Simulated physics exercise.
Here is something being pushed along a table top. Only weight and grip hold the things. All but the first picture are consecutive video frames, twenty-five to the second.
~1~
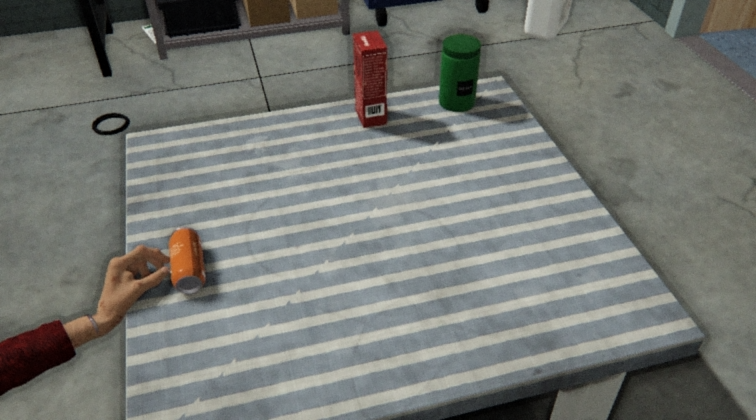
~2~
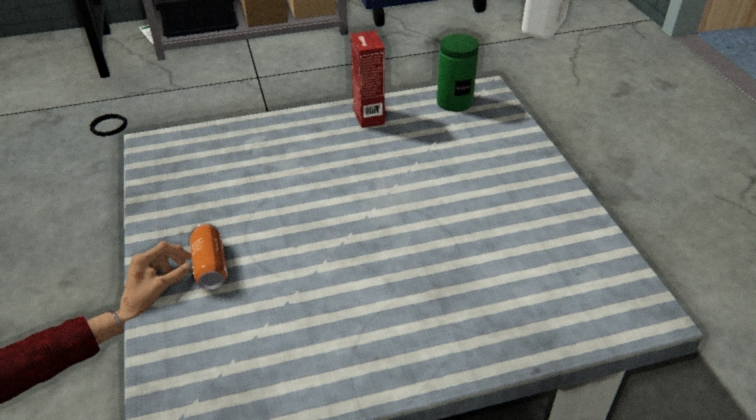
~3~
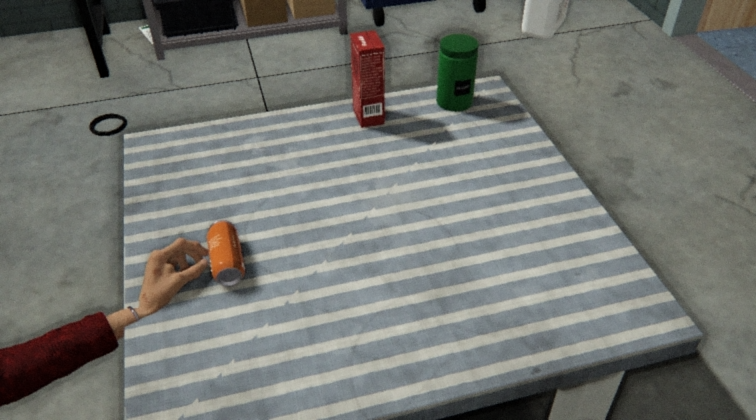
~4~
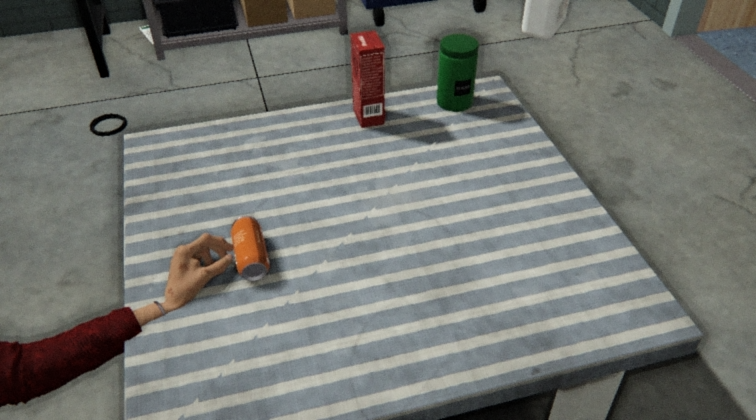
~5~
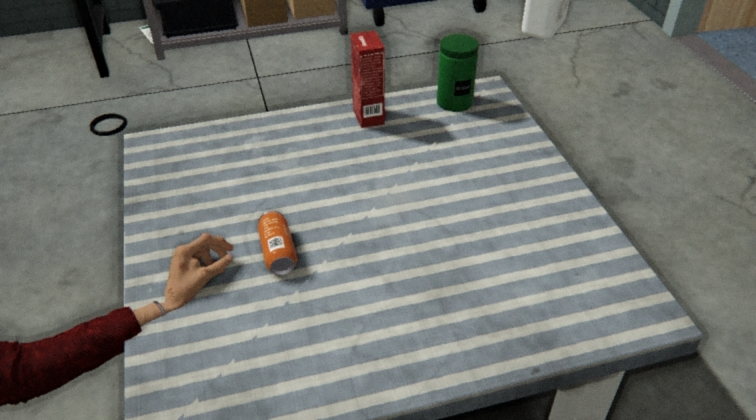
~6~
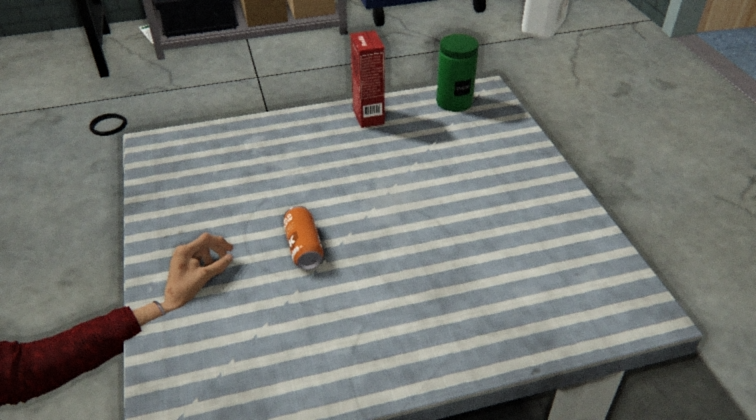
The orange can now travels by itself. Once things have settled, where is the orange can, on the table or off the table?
The orange can falls off the table.
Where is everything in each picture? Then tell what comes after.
The first frame shows under the hand; orange can (187, 260).
The second frame shows under the hand; orange can (208, 256).
The third frame shows under the hand; orange can (225, 253).
The fourth frame shows orange can (250, 248).
The fifth frame shows orange can (277, 243) rolled about its own width.
The sixth frame shows orange can (303, 237) rolled well along.
Then, 0.30 s after the last picture, orange can rolled well along near (481, 202).
Then, 0.60 s after the last picture, orange can now off the table.
Then, 0.90 s after the last picture, things are still on the move.
By the end, off the table, orange can.
